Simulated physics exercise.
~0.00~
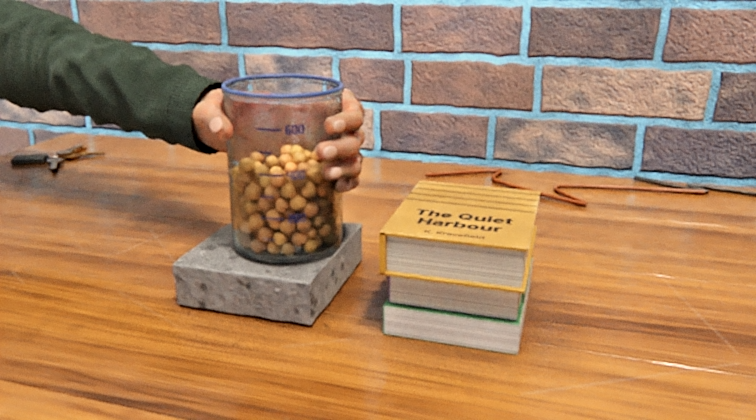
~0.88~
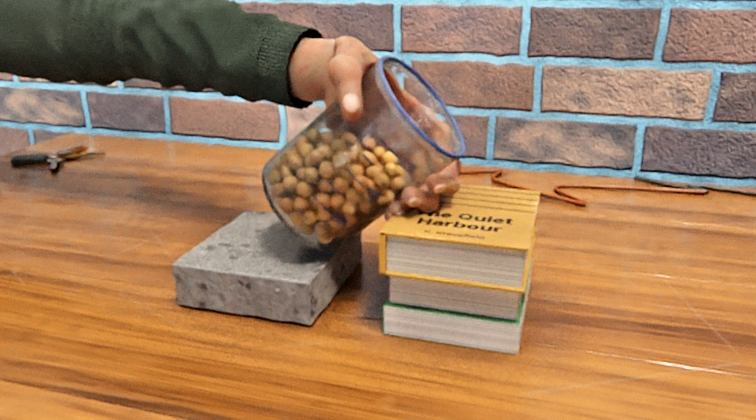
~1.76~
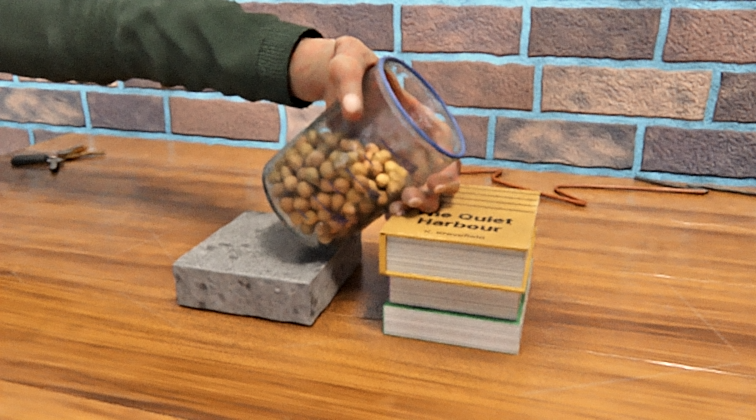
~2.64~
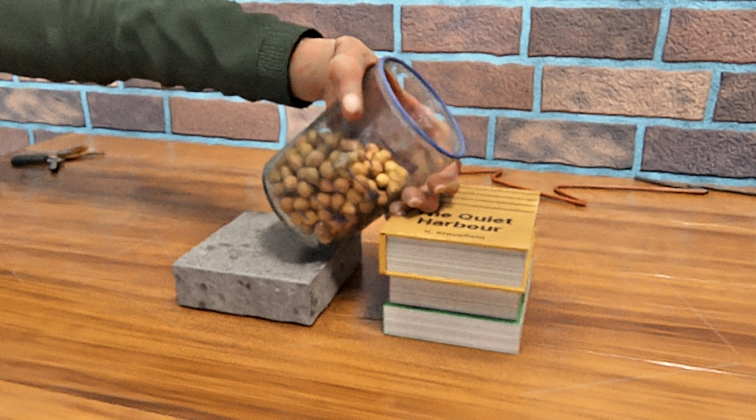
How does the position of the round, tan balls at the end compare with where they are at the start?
At the start the balls sit in the upright beaker above the gray slab. By the end they are farther to the right and slightly higher, closer to the books, still inside the leaning beaker.
